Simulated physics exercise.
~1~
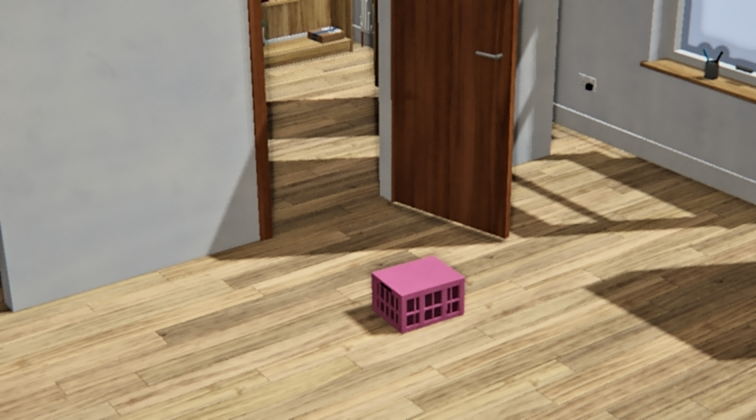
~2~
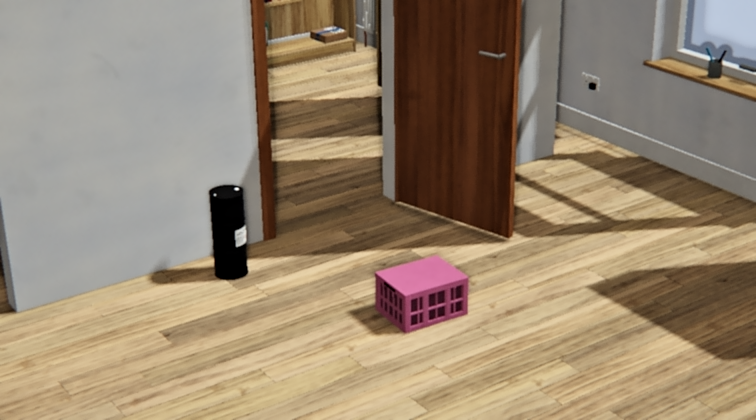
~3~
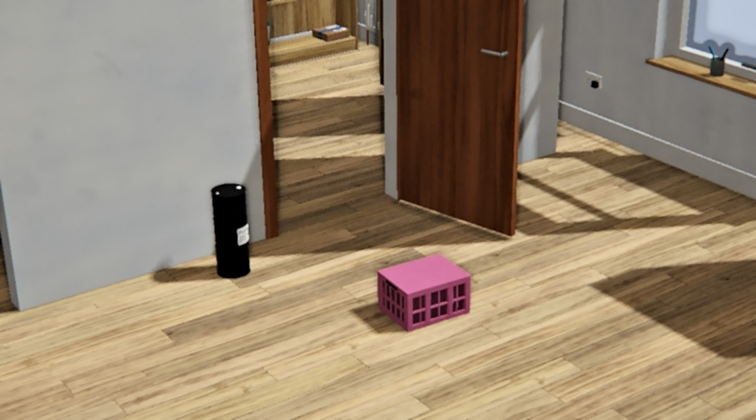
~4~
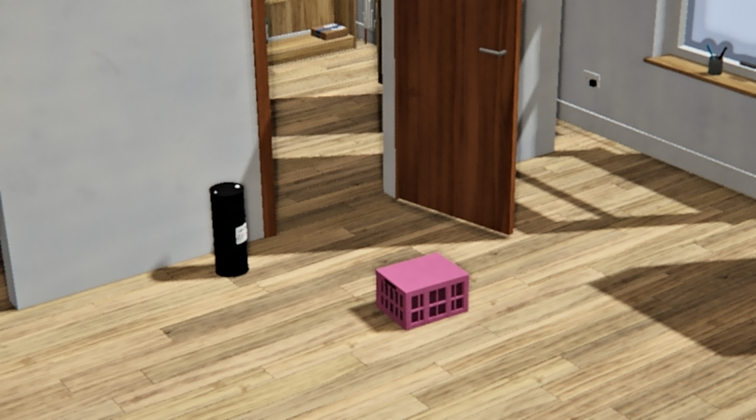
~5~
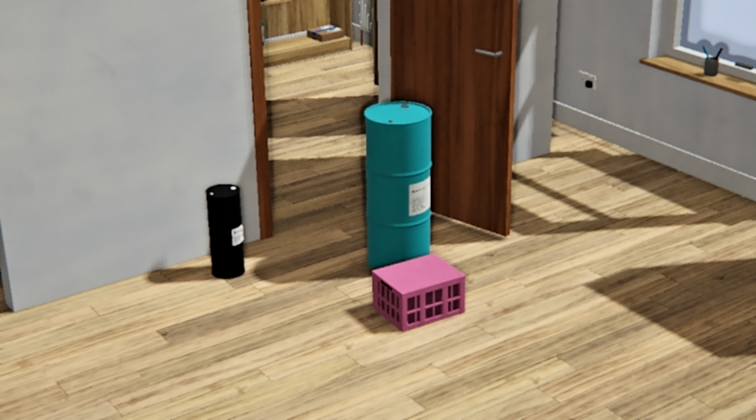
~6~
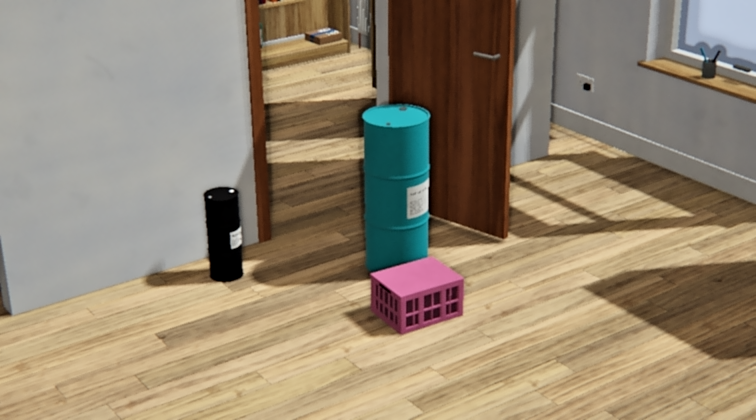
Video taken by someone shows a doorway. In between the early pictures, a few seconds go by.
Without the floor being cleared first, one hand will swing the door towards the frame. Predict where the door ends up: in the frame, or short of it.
The door is going to stay partly open.
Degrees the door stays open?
The door ends up some 70° open.
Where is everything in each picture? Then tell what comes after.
In the first frame, door wide open and still.
In the second frame, door wide open and still; black canister (229, 233); pink crate (422, 293).
In the third frame, door wide open and still; black canister (231, 231); pink crate (424, 292).
In the fourth frame, door wide open and still; black canister (229, 230); pink crate (422, 291).
In the fifth frame, door wide open and still; black canister (226, 232); pink crate (419, 292).
In the sixth frame, door wide open and still; turquoise drum (397, 191); black canister (224, 235).
Then, 0.50 s after the last picture, door 98° open.
Then, 0.90 s after the last picture, door 86° open.
Then, 1.20 s after the last picture, door 75° open.
At rest, door 70° open; all 3 in place. Seen from the same camera at the end, turquoise drum near (396, 191).
